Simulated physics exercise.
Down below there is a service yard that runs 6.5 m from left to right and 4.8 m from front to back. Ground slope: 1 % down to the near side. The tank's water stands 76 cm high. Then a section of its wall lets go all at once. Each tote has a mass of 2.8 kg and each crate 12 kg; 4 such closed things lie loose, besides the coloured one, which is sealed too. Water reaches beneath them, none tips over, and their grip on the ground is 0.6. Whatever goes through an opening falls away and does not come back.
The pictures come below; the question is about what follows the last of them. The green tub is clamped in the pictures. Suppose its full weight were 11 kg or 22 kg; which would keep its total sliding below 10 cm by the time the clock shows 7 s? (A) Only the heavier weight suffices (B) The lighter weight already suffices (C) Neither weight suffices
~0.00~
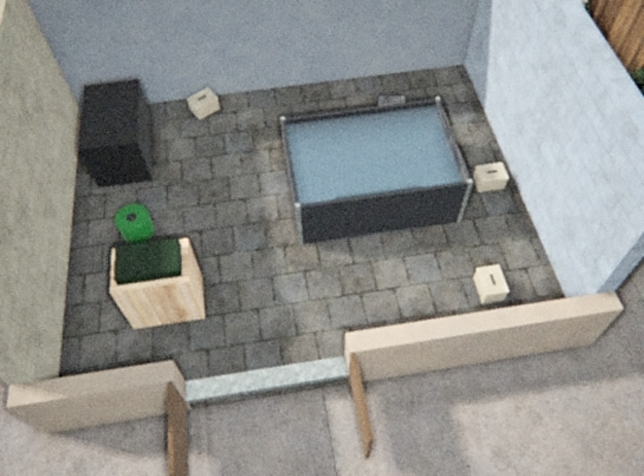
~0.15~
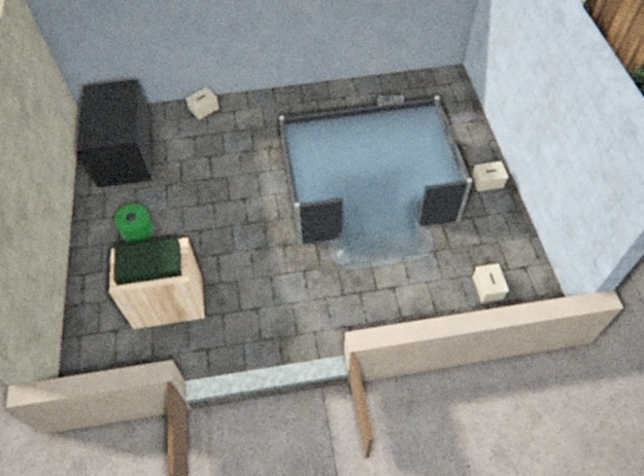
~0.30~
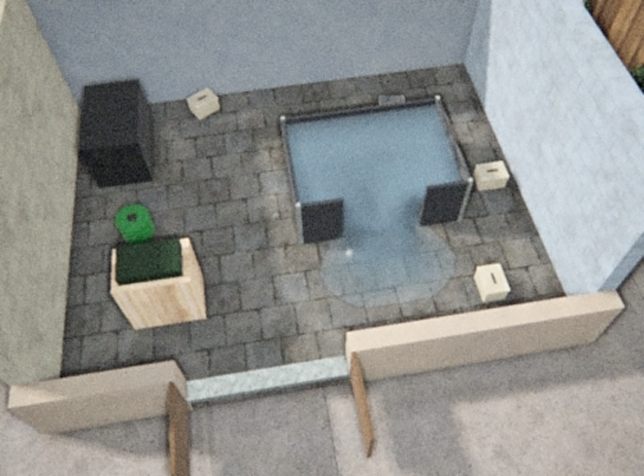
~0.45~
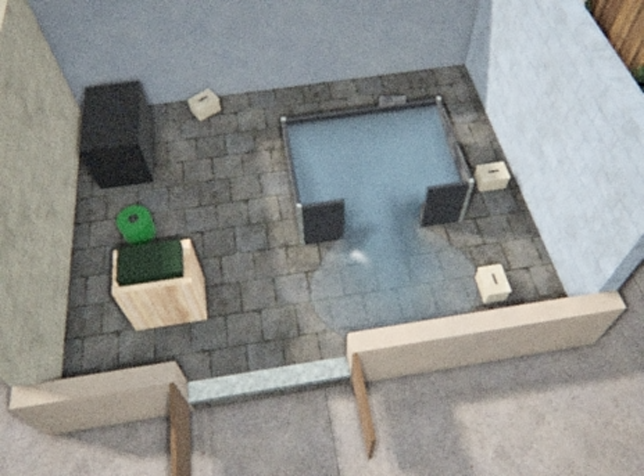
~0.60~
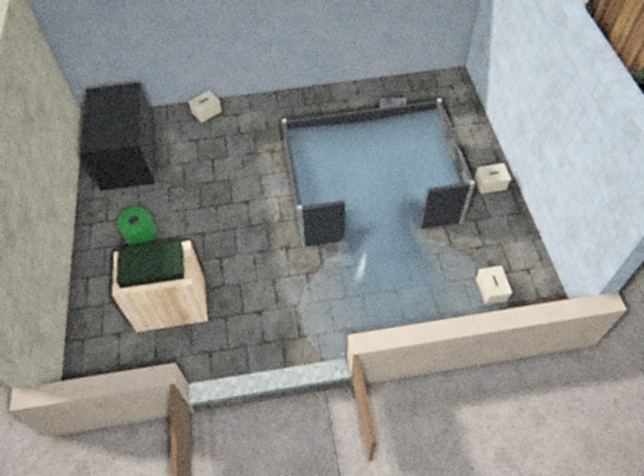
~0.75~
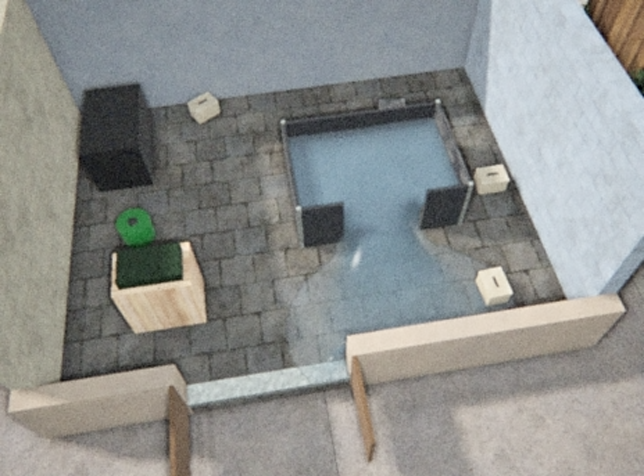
The lighter weight already suffices (B).
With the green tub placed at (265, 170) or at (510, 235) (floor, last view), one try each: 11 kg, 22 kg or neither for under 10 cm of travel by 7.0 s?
In turn: The lighter suffices; both fail.
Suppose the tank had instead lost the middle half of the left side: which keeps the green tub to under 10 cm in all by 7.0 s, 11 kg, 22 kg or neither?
Then neither weight holds it.
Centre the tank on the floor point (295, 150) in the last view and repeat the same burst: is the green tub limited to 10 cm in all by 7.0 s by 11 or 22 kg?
Result, then: Lighter one suffices.
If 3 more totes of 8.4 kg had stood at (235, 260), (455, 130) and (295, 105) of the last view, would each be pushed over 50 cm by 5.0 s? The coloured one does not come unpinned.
In order: Not as far, then farther, then not as far.
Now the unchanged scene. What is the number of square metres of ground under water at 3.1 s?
I'd put it close to 17 m2.
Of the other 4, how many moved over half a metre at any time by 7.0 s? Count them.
All told, that gives 3.
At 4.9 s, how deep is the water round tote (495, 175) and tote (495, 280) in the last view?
I'd estimate 2 cm for the first and 10 cm for the second.
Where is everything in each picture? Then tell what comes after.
The green tub at (132, 217), on the bottom; water covers 3.3 m2; 0 of 5 have shifted, in the first frame.
The green tub at (131, 217) rests on the ground; 4.1 m2 under water; 0 of 5 have shifted, in the second frame.
The green tub at (132, 218), on the bottom; 5.0 m2 under water; 0 of 5 have shifted, in the third frame.
The green tub at (133, 219) rests on the ground; water covers 6.3 m2; 0 of 5 have shifted, in the fourth frame.
The green tub at (134, 220) rests on the ground; 6.8 m2 under water; 0 of 5 have shifted, in the fifth frame.
The green tub at (133, 222), on the bottom; water covers 7.1 m2; 0 of 5 have shifted, in the sixth frame.
After 1.4 s the green tub would be 0 cm from its start with 11 kg and 0 cm from its start with 22 kg; 0 cm of water round it then.
After 3.1 s the green tub would be 0 cm from its start with 11 kg and 0 cm from its start with 22 kg; 0 cm of water round it then.
After 4.9 s the green tub would be 0 cm from its start with 11 kg and 0 cm from its start with 22 kg; 3 cm of water round it then.
After 7.0 s the green tub would be 0 cm from its start with 11 kg and 0 cm from its start with 22 kg; 4 cm of water round it then.
